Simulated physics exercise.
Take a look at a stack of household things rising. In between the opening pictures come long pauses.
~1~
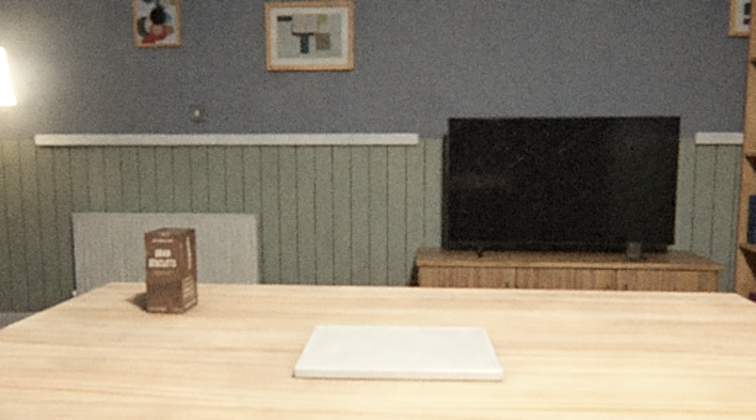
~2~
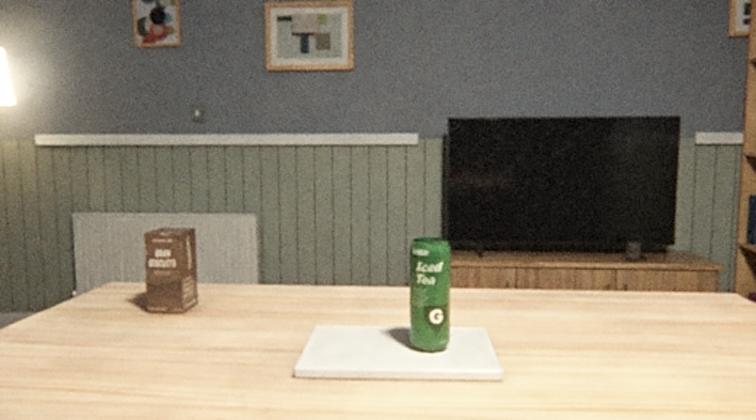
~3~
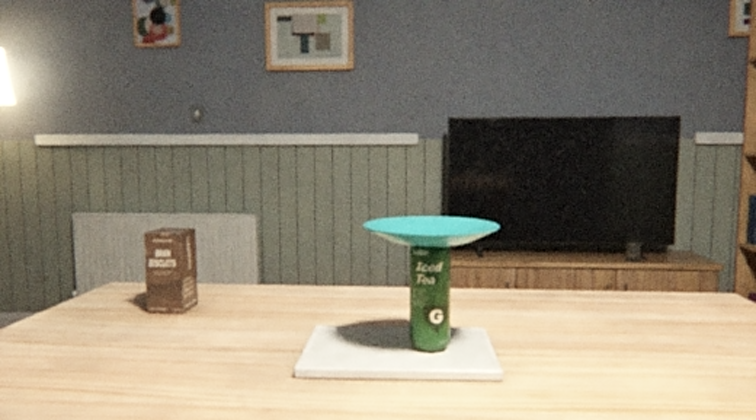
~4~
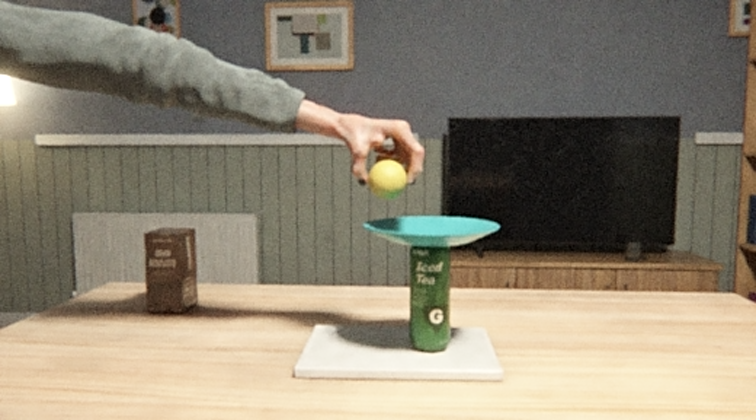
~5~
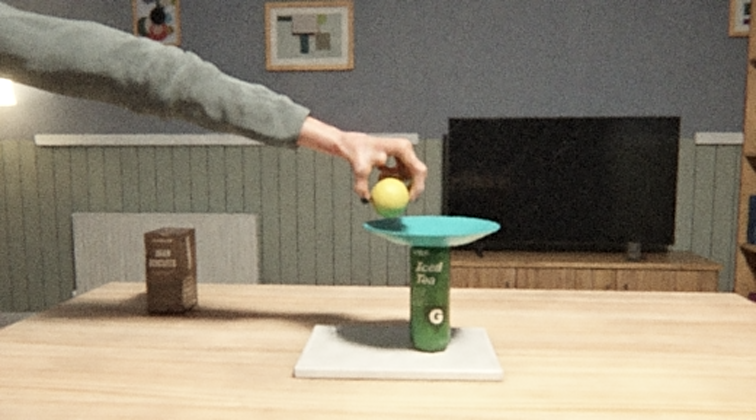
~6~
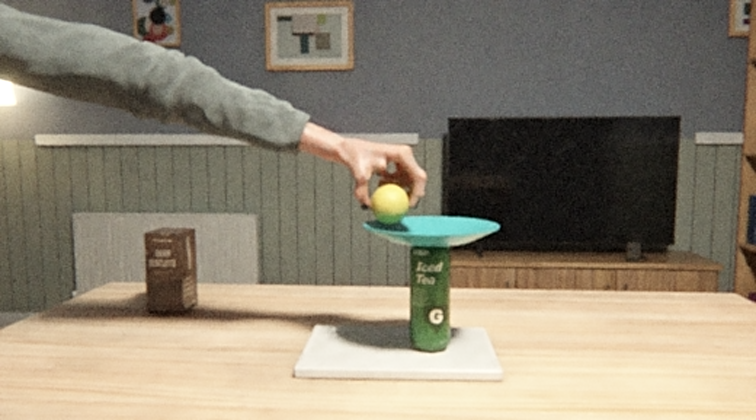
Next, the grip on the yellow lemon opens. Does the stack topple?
No, it stays standing.
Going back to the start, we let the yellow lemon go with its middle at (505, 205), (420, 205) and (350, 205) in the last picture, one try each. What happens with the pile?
So the first time it tips over, the second time it stays intact, and the third time it tips over.
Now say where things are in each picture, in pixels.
The last thing is not in view yet, in the first frame.
The last thing is not in view yet; white tray (399, 350), in the second frame.
The last thing is not in view yet; green can (430, 294), in the third frame.
On its way; yellow lemon (388, 181); white tray (399, 350), in the fourth frame.
On its way; yellow lemon (390, 199); green can (430, 294), in the fifth frame.
Set down, still held; yellow lemon (390, 204); white tray (399, 350), in the sixth frame.
Then, 0.30 s later than the last frame, all is still.
Then, 0.80 s later than the last frame, yellow lemon resting near (390, 205).
When it is over, all 5 as before. End places, in pixels of the last picture, yellow lemon near (390, 205). The pile keeps its balance.
